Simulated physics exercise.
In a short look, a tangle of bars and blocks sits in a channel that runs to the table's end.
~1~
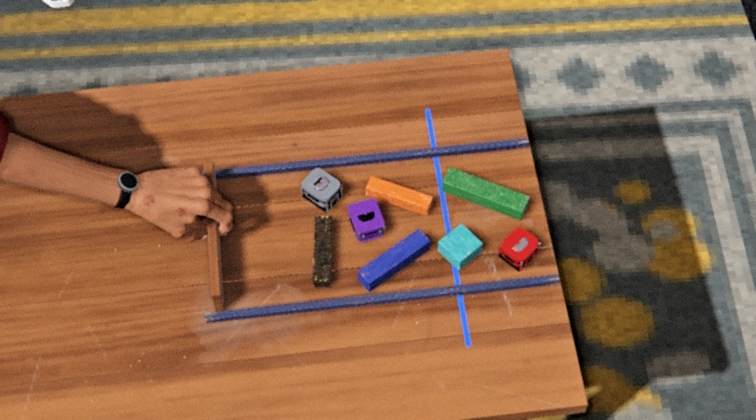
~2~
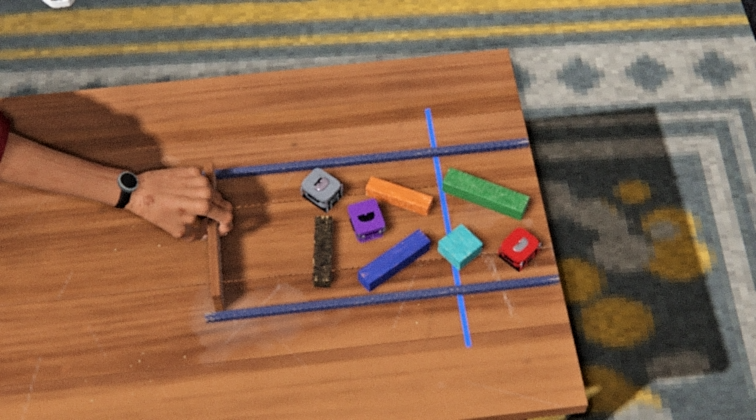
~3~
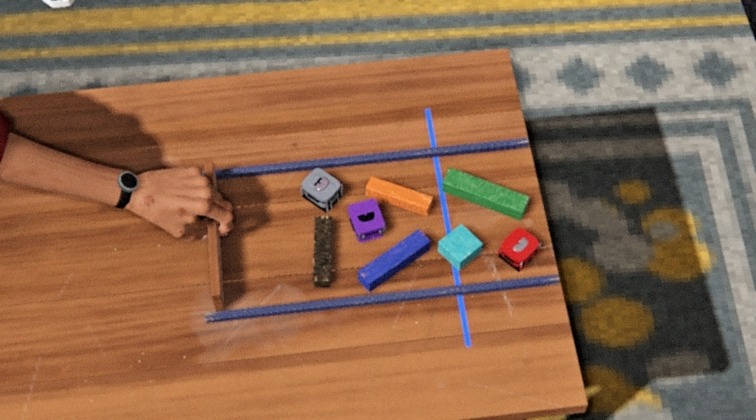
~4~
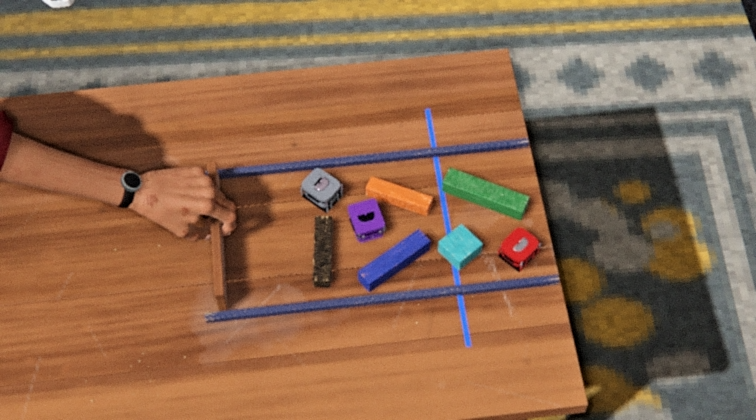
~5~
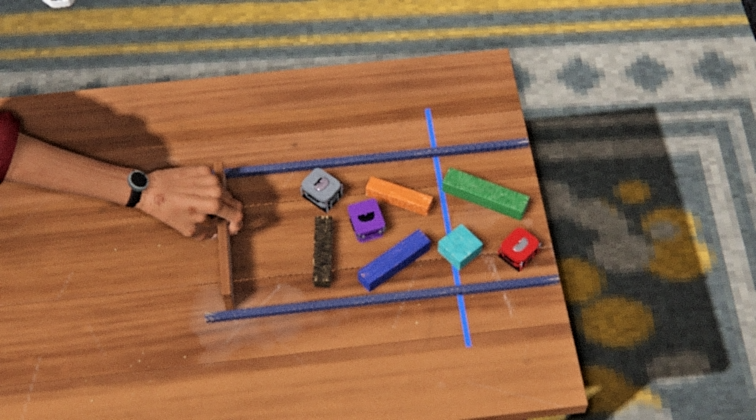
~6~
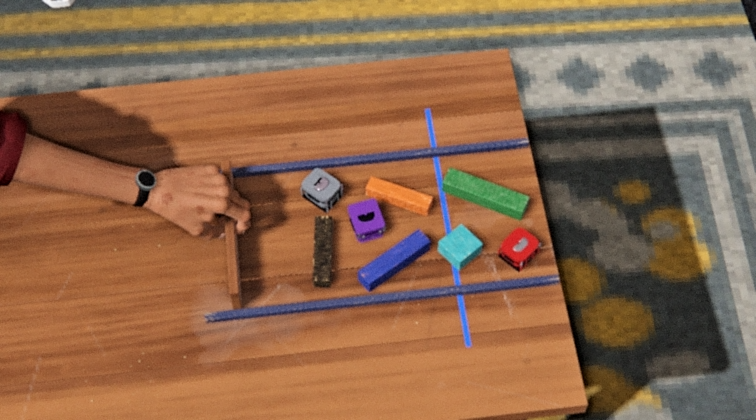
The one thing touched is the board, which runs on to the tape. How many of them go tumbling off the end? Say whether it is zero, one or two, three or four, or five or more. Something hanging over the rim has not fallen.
The push is going to knock off nothing at all.
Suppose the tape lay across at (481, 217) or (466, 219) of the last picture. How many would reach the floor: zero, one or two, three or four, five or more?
Place by place: Either one or two, then one or two.
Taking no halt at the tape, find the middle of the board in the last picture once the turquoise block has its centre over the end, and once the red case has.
With the turquoise block it sits around (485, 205), with the red case around (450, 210).
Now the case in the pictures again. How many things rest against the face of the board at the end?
Tally at the end: 2.
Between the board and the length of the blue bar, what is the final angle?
Some 35 degrees.
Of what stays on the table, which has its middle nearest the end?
The one out in front is the red case.
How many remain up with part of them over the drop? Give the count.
The number would be 1.
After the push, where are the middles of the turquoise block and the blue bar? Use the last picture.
The first one ends at (519, 254), the second at (498, 239).
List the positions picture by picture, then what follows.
The first frame shows red case (519, 249); green bar (485, 194); turquoise block (460, 247); board (214, 236); tape (447, 221).
The second frame shows green bar (485, 194); orange bar (399, 196).
The third frame shows turquoise block (460, 247); grey case (322, 190).
The fourth frame shows red case (519, 250); black bar (323, 251).
The fifth frame shows green bar (485, 194); board (224, 235).
The sixth frame shows red case (519, 250); green bar (485, 194); turquoise block (460, 247); board (232, 234); tape (447, 221).
Soon after, none off yet; red case at rest near (519, 250); green bar at rest near (485, 194); turquoise block at rest near (460, 247).
In the end, the number that fall off is zero.
